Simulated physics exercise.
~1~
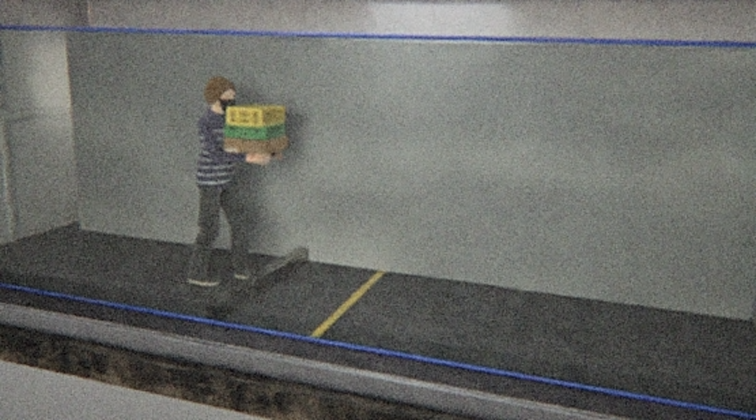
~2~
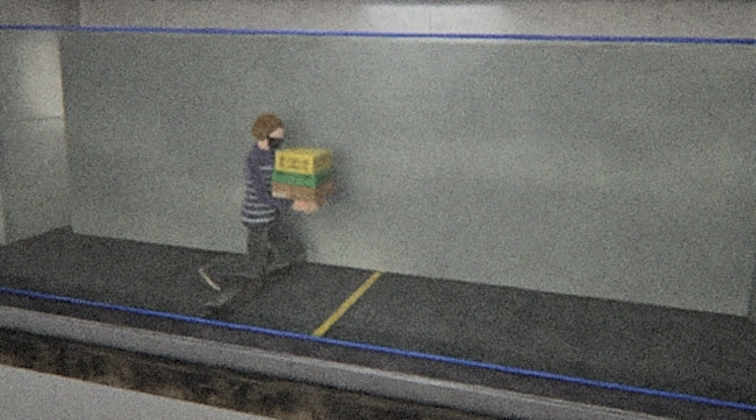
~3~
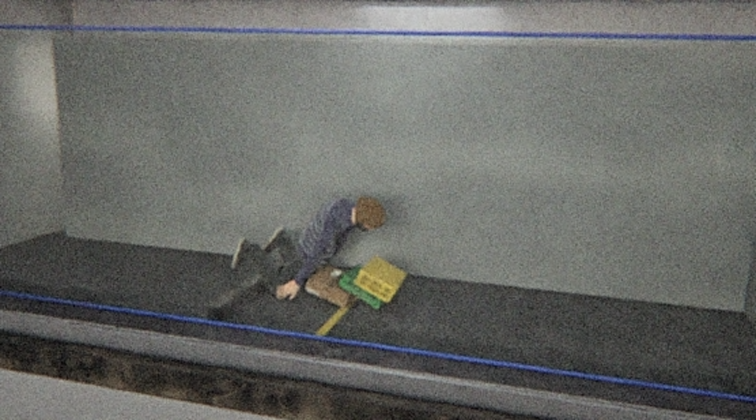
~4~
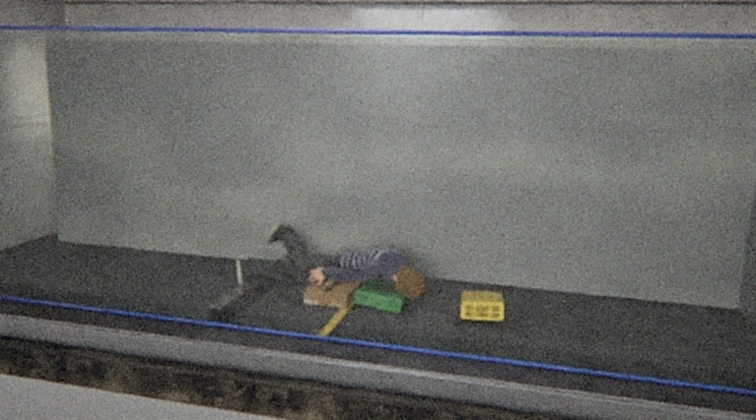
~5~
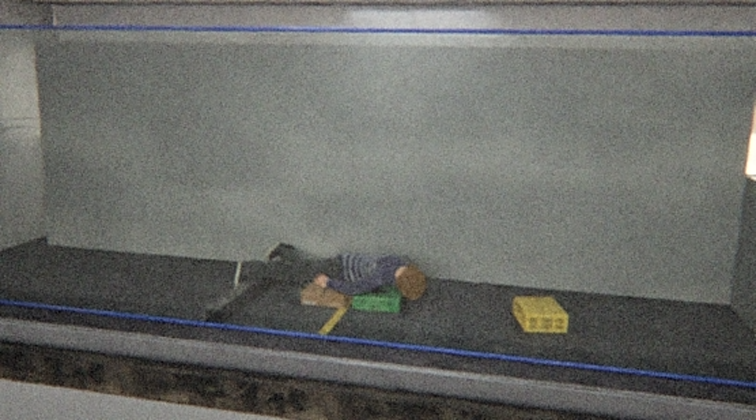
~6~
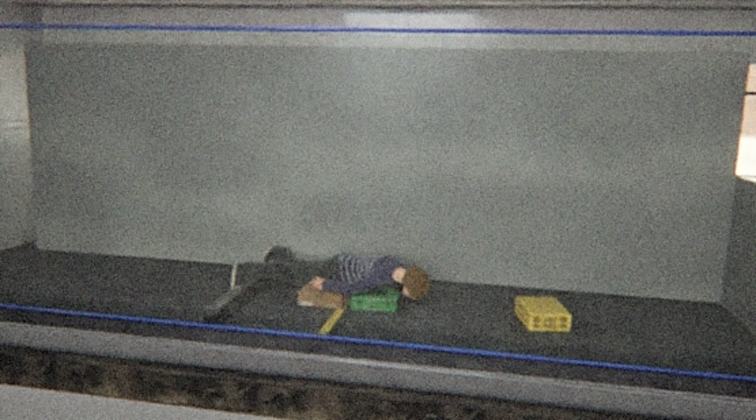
A long, dim compartment with a grey back wall and dark floor is seen from outside, through an opening crossed by blue lines, the view drifting slightly sideways. On the left, a brown-haired figure in a striped top carries a yellow crate, a green box and a brown parcel stacked in both arms. The figure moves right, sinks at a low dark bar and pitches forward, spilling the stack. The yellow crate slides far right. The figure ends face down, head beyond the yellow floor line, with the green box past it and the brown parcel short of it.
